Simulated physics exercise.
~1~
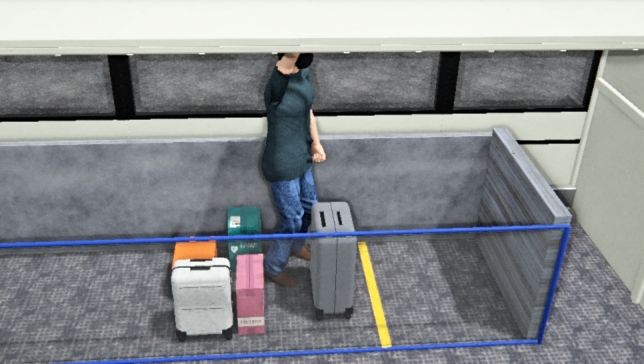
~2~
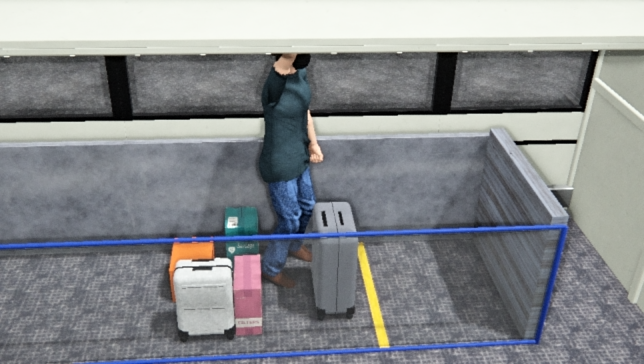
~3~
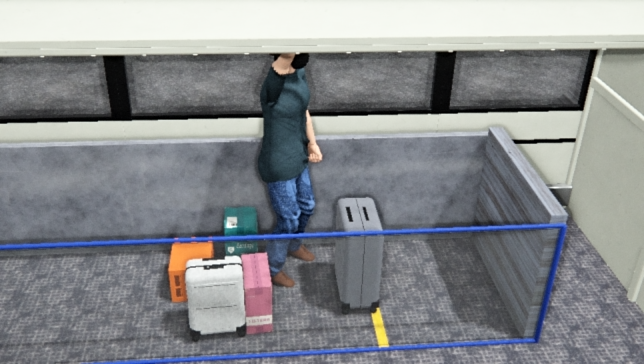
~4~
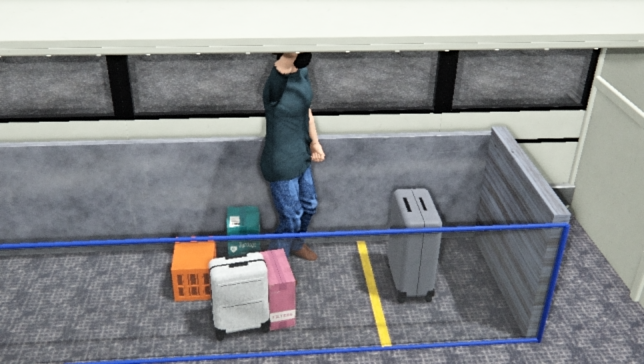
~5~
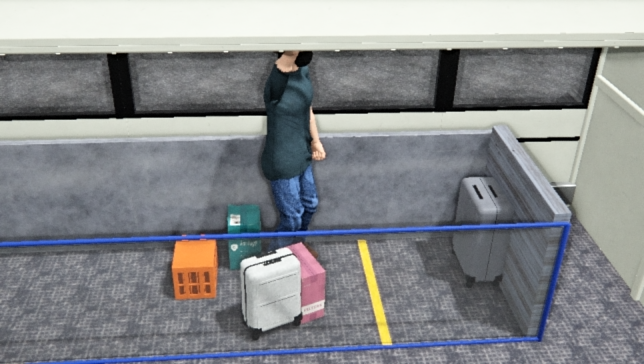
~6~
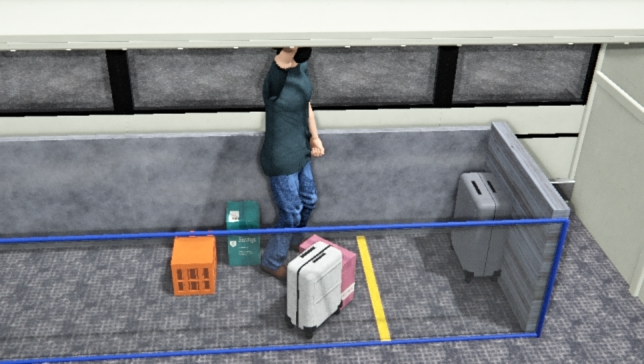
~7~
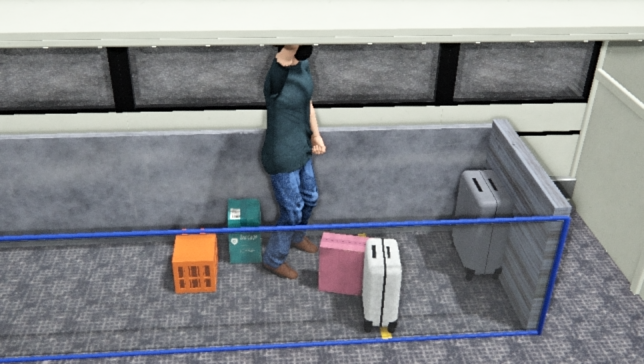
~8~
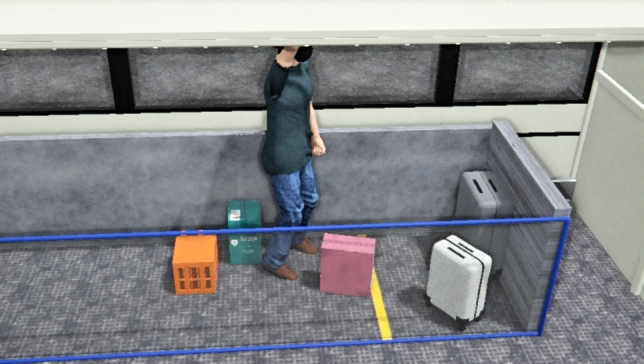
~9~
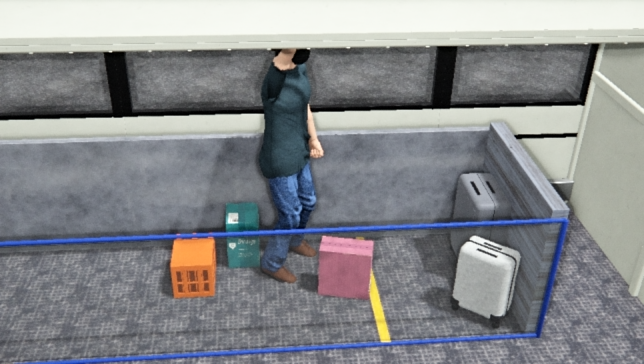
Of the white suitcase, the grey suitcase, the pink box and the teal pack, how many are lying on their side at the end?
None of them are. All four are still standing upright at the end.
